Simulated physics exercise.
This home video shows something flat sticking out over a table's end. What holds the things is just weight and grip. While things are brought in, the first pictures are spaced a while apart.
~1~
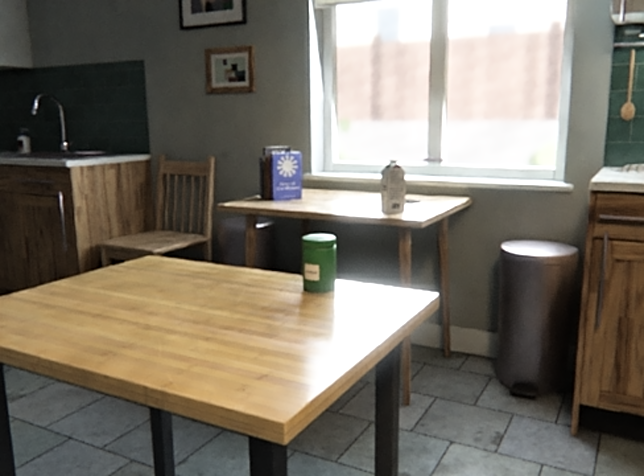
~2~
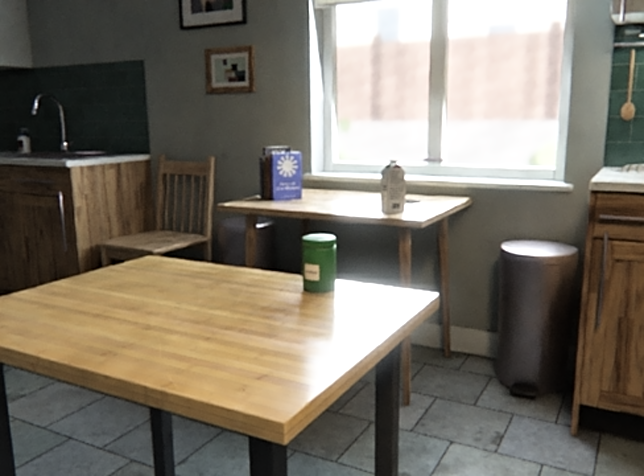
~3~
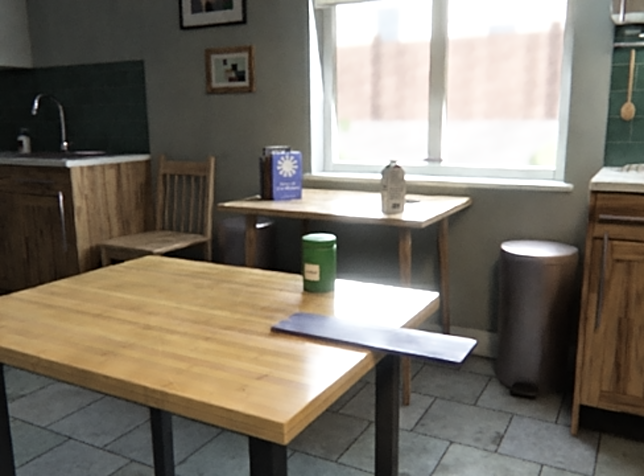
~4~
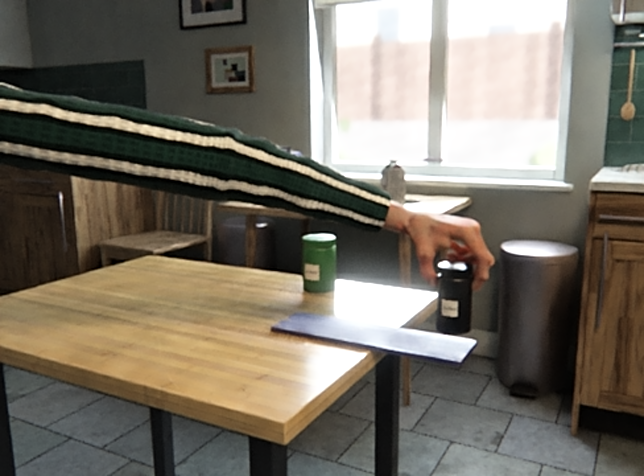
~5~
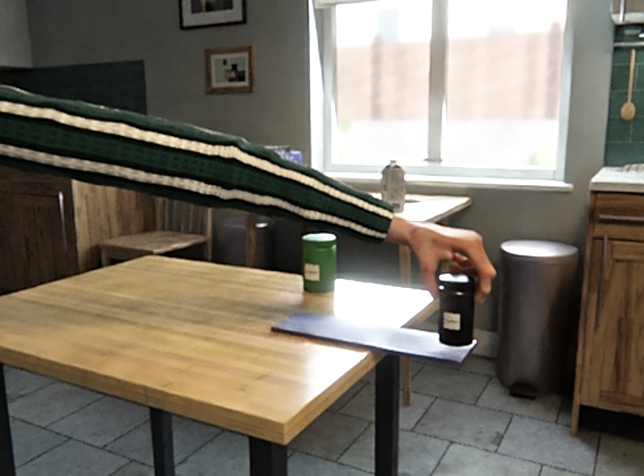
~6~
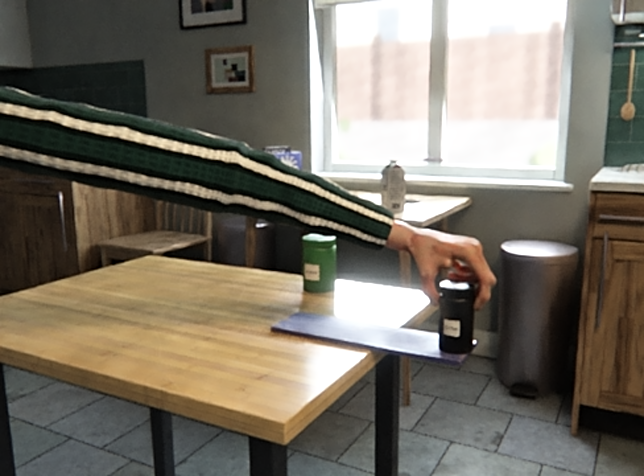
A hand in a striped sleeve lowers a black shaker onto the blue board's overhanging end.
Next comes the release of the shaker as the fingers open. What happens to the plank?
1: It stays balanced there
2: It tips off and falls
Answer: 2.
Then, 0.50 s after the last picture, black shaker now down on the floor or falling; blue board tipped 62° from how it was.
Then, 0.60 s after the last picture, blue board now down on the floor or falling.
Then, 0.80 s after the last picture, things are still on the move.
Then, 0.90 s after the last picture, as before.
By the end, down on the floor or falling, black shaker and blue board; green jar in place. The board goes over.
